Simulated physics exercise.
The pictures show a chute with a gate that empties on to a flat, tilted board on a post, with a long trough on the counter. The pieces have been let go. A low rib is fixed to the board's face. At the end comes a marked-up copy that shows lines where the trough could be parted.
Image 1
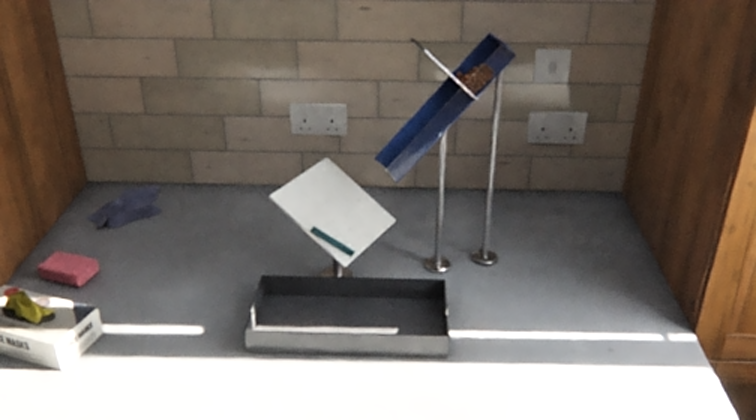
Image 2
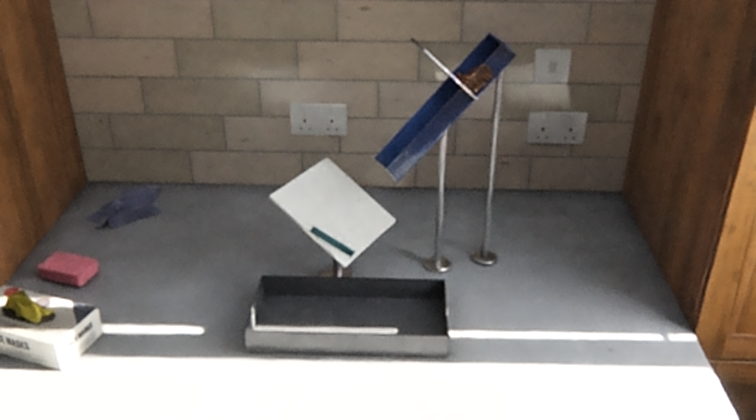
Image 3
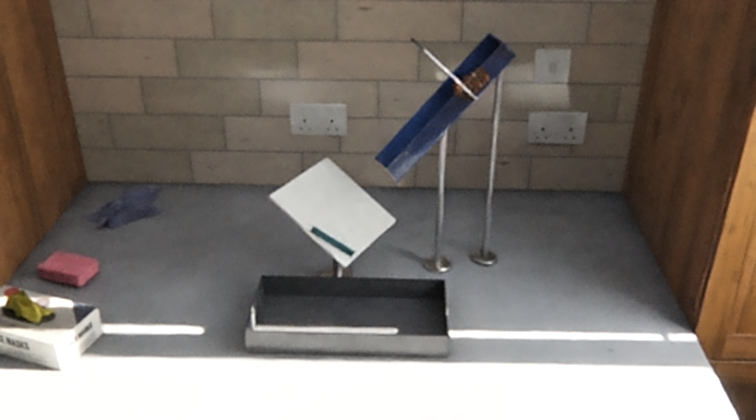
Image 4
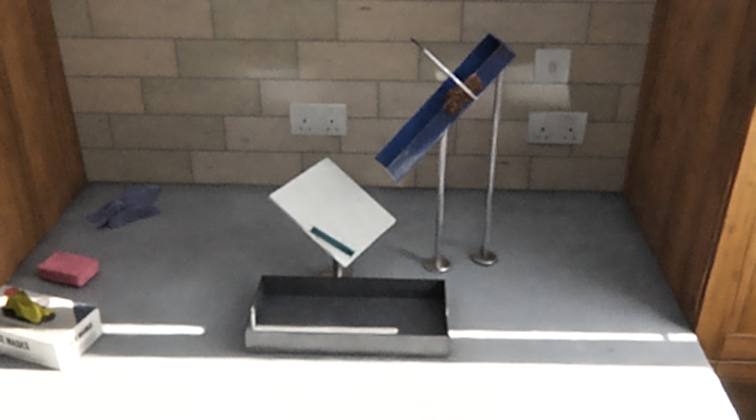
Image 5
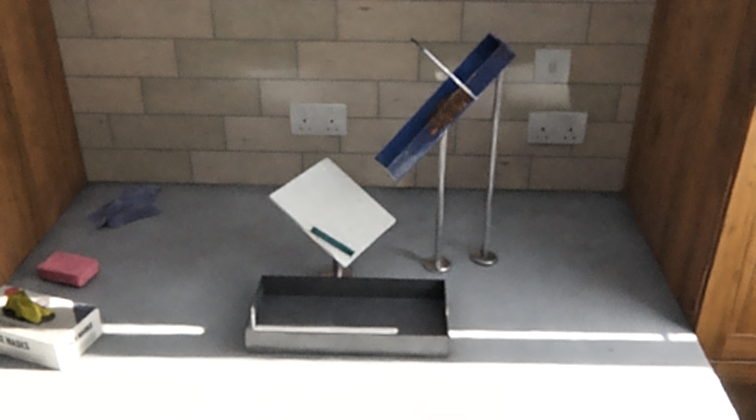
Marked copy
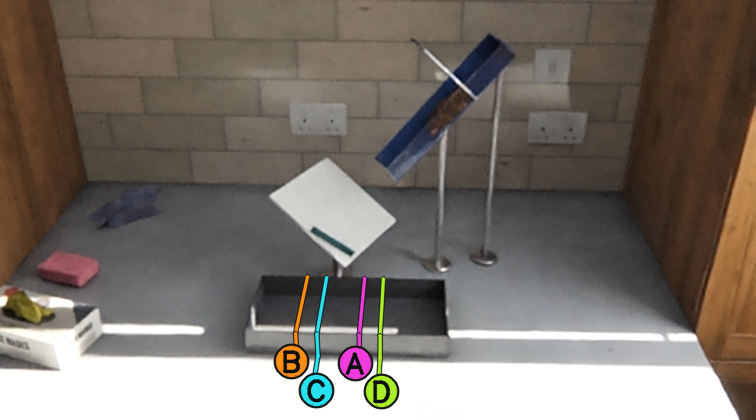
On a grey kitchen counter, a bunch of small brown pieces slid down and left along a sloping blue chute, passing under a thin stick, while the tilted white board and dark empty tray stayed still.
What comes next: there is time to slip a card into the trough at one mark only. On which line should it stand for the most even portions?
It is D.
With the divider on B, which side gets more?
More lands on the right.
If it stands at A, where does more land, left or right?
More lands on the right.
On the marked copy, line A crosses the front rim at (359, 334); line B crosses the front rim at (295, 332); line C crosses the front rim at (317, 333); line D crosses the front rim at (380, 334).
With A, of what is caught, only a few on the left of the divider, all but a few on the right.
With B, of what is caught, none at all on the left of the divider, the whole lot on the right.
With C, of what is caught, none at all on the left of the divider, the whole lot on the right.
With D, of what is caught, close to two thirds on the left of the divider, close to a third on the right.
